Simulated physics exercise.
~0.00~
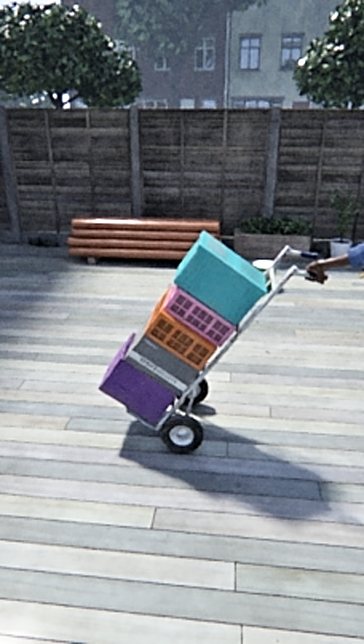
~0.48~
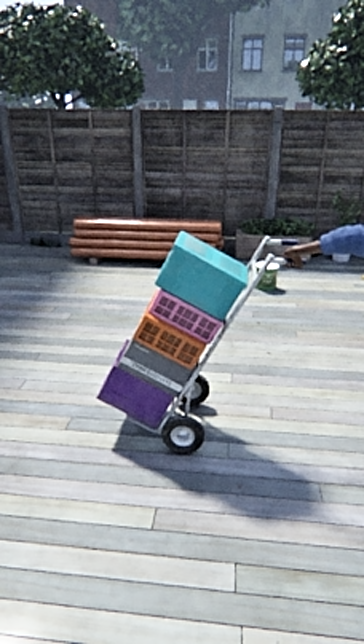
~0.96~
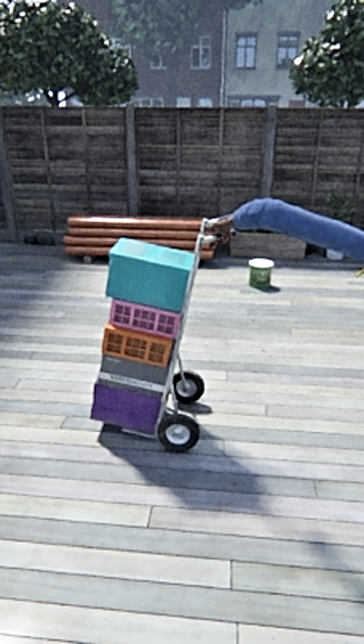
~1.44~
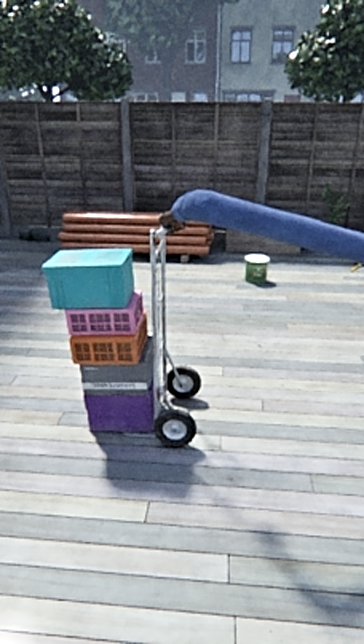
To begin with, a sack truck leans back toward the right on a plank deck, held at its handle by a blue-sleeved arm, with a purple box, grey box, orange crate, pink crate and turquoise tote stacked on it. The arm lets the truck swing forward, slowly at first. It keeps tipping up to the left, the stack riding with it and the arm reaching farther in. Finally the truck stands upright, and the upper pieces have slid left, away from the frame. The turquoise tote juts out farthest, yet the stack remains standing.
